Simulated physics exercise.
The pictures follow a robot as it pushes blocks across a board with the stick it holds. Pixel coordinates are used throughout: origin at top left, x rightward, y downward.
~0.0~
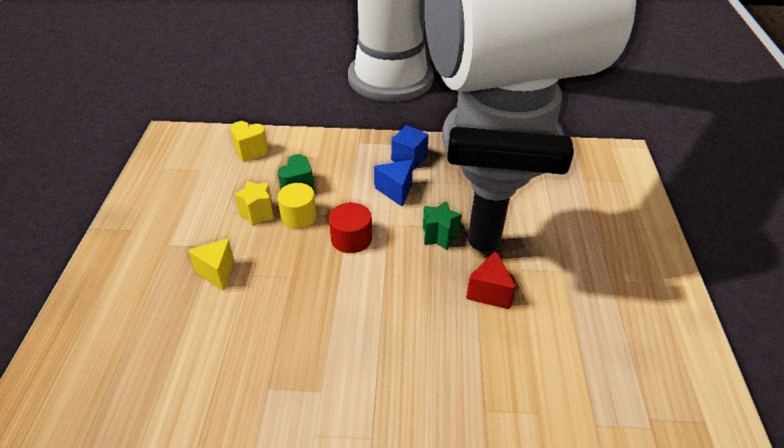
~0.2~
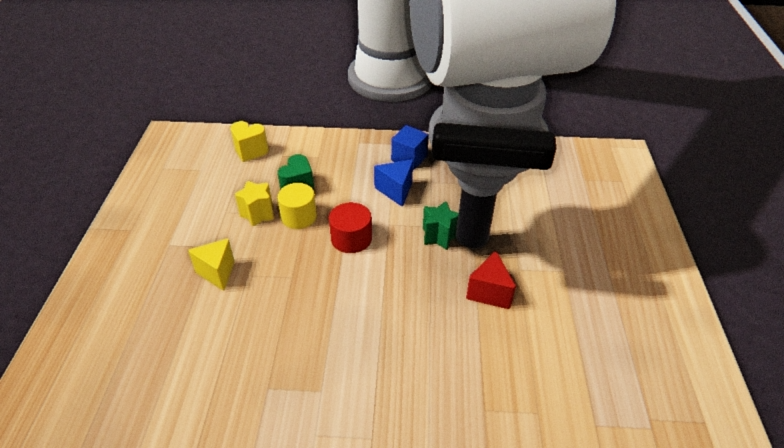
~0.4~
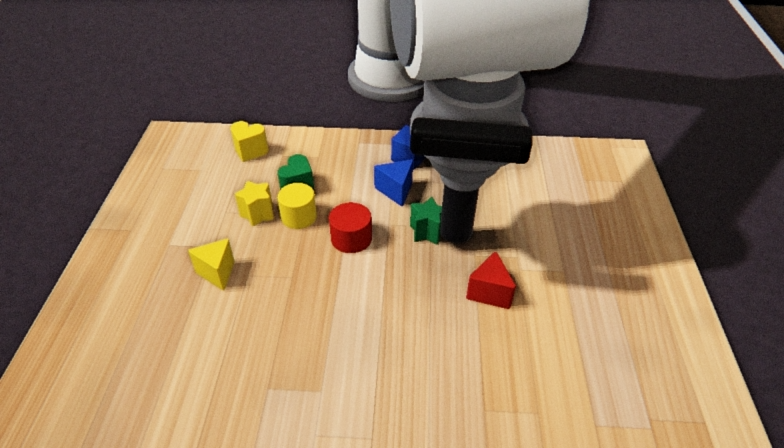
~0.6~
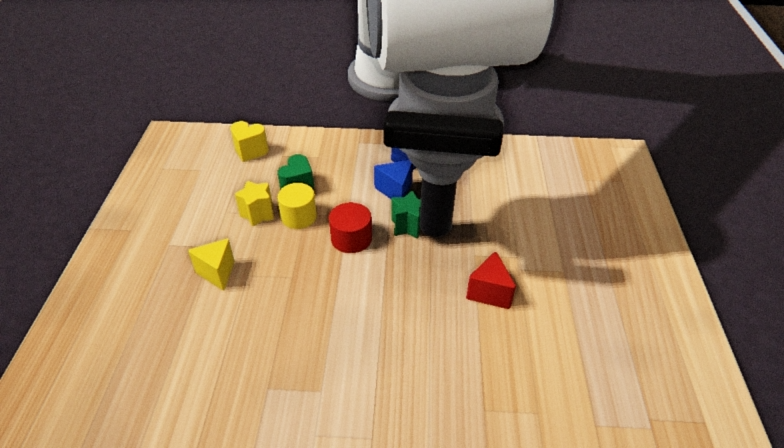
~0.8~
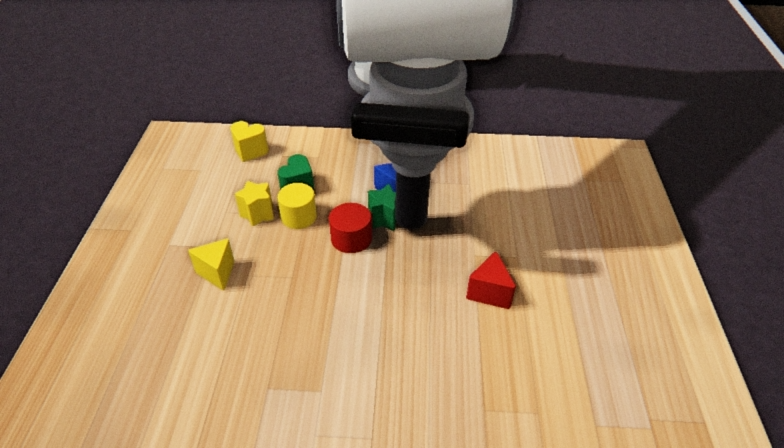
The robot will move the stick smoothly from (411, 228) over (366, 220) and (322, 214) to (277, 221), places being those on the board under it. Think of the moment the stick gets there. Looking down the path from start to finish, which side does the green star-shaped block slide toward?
The shift is to the right of that direction.
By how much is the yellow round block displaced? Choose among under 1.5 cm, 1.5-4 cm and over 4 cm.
The yellow round block ends up quite far away, over 4 cm.
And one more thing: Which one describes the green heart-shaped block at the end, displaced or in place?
Shifted.
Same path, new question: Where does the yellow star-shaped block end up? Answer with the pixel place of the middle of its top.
I predict (219, 189).
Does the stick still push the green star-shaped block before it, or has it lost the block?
Looking at the end of the path, the green star-shaped block has slipped free of the stick.
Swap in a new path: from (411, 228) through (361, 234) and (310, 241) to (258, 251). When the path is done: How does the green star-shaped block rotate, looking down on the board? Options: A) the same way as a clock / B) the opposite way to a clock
(A)
On the path given first. One third of the way, stick (365, 211); red round block (340, 218); green star-shaped block (342, 185).
Two thirds of the way, stick (319, 205); yellow star-shaped block (251, 191); green heart-shaped block (290, 163); yellow round block (283, 195); red round block (333, 219); green star-shaped block (316, 173), turned 55° clockwise.
At the end, stick (275, 212); yellow star-shaped block (219, 189), turned 55° clockwise; green heart-shaped block (289, 161), turned 15° anticlockwise; yellow round block (237, 204); red round block (333, 219); green star-shaped block (313, 173), turned 65° clockwise.
